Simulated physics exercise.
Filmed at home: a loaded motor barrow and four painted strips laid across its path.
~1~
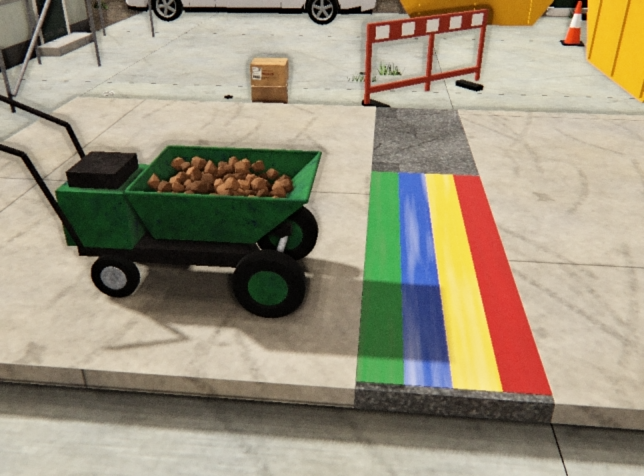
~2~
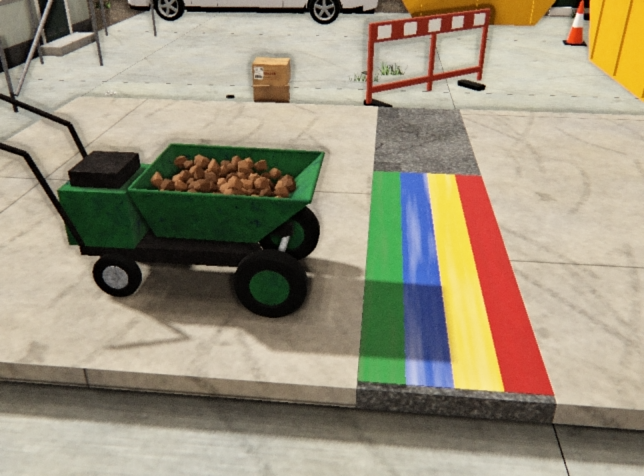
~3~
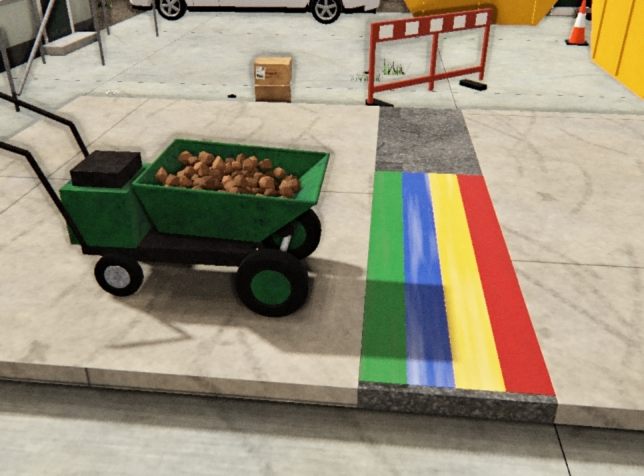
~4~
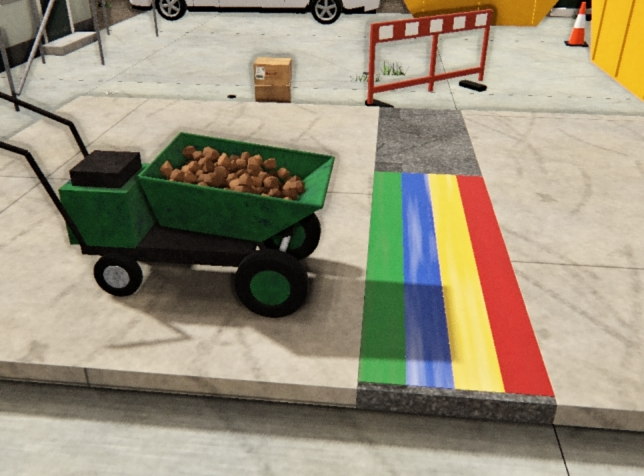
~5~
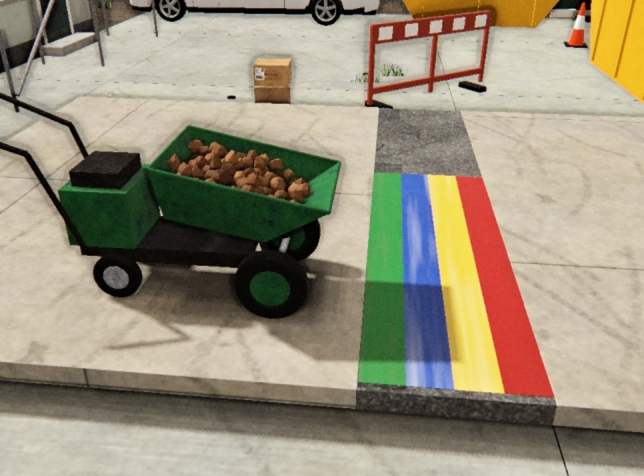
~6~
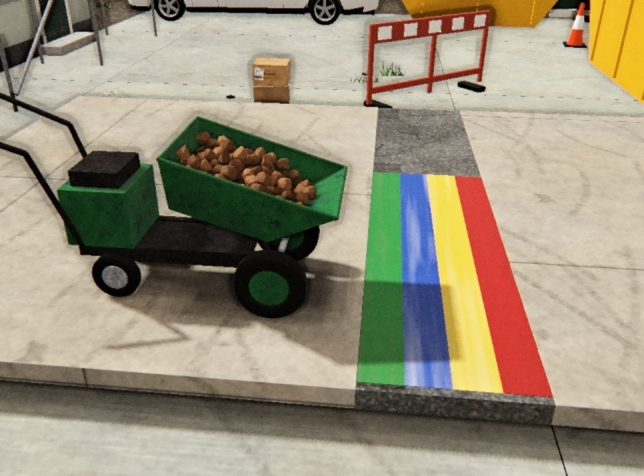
A green motor barrow loaded with brown clods gradually tilts its skip toward the right.
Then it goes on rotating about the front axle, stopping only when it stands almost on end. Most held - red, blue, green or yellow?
Blue holds the most.
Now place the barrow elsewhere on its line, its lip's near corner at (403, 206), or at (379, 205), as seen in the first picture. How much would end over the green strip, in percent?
First spot 0 per cent, second spot 0 per cent.
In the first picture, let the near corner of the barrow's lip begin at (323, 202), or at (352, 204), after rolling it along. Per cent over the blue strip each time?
Well, you'd get roughly 40 per cent from the first place and roughly 30 per cent from the second.
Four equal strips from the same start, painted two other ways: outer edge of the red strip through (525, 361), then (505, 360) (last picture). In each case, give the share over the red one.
Shares in order: Close to 10 %; close to 20 %.
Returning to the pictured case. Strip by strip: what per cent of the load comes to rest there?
Green strip around 25, blue strip around 40, yellow strip around 20, red strip around 10.
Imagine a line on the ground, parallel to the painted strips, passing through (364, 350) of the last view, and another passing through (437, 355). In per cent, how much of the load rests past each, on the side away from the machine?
About 90 and 40 %.
Soon after the last picture, skip tipped steeply; all in the skip.
A little later, skip tipped steeply; most in the skip; a small part over the green strip; a small part over the blue strip; a stray few over the yellow strip; a stray few falling.
Later still, skip tipped right over; a small part in the skip; about a quarter over the green strip; about a third over the blue strip; about a quarter over the yellow strip; a small part over the red strip; a stray few off the paint.
At rest, skip tipped right over; a small part in the skip; about a quarter over the green strip; about a third over the blue strip; about a quarter over the yellow strip; a small part over the red strip; a stray few off the paint.
